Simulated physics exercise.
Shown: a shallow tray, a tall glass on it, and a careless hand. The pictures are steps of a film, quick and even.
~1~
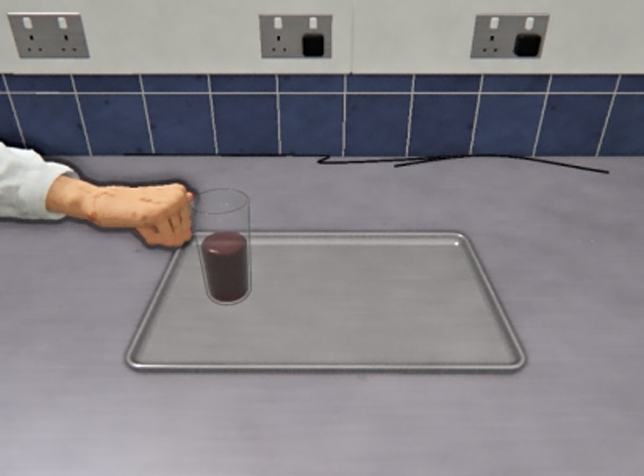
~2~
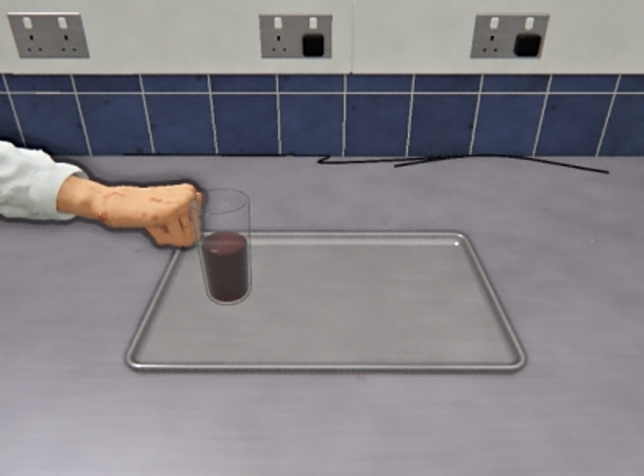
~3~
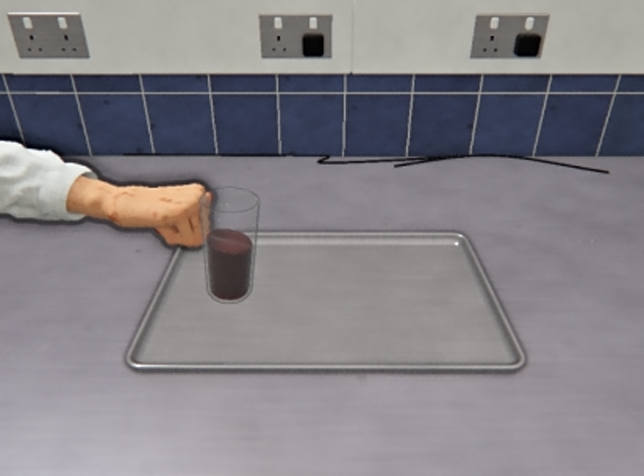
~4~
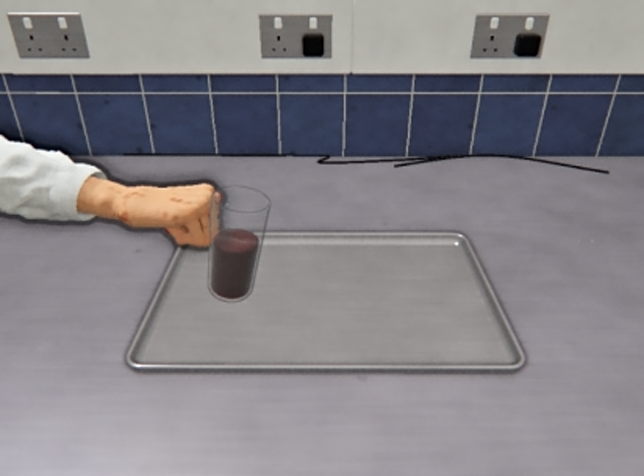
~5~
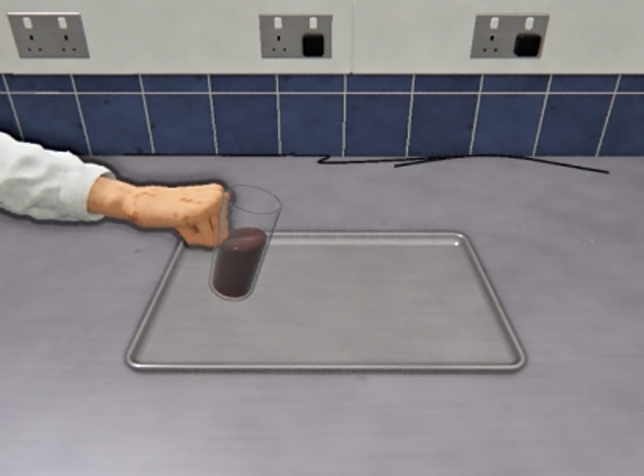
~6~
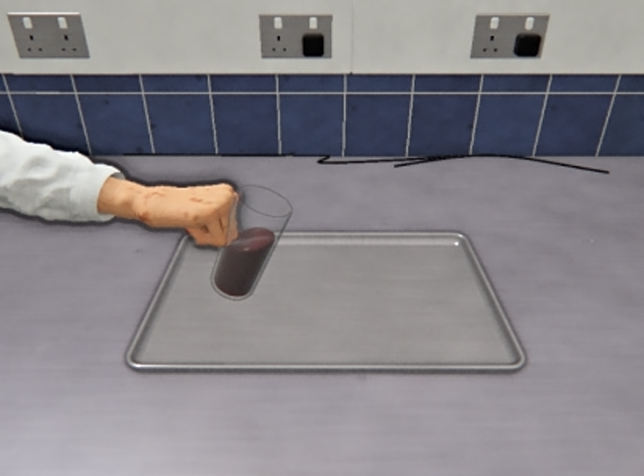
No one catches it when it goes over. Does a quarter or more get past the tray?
Yes, a quarter or more gets past it.
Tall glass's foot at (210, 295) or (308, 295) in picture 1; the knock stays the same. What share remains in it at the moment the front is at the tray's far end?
Roughly 55 percent in the first spot and 90 percent in the second.
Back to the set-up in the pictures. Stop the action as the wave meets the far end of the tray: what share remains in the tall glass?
About 65 %.
A moment on, the tall glass is falling and 100 per cent is in the glass, 0 on the tray and 0 above or beyond its rim.
Next, the tall glass is falling and 100 per cent is in the glass, 0 on the tray and 0 above or beyond its rim.
Then the tall glass lies on its side and 75 per cent is in the glass, 15 on the tray and 10 above or beyond its rim.
Later the tall glass lies on its side and 34 per cent is in the glass, 40 on the tray and 26 above or beyond its rim.
In the end 63 per cent is held by tray and glass, 37 is off the tray.
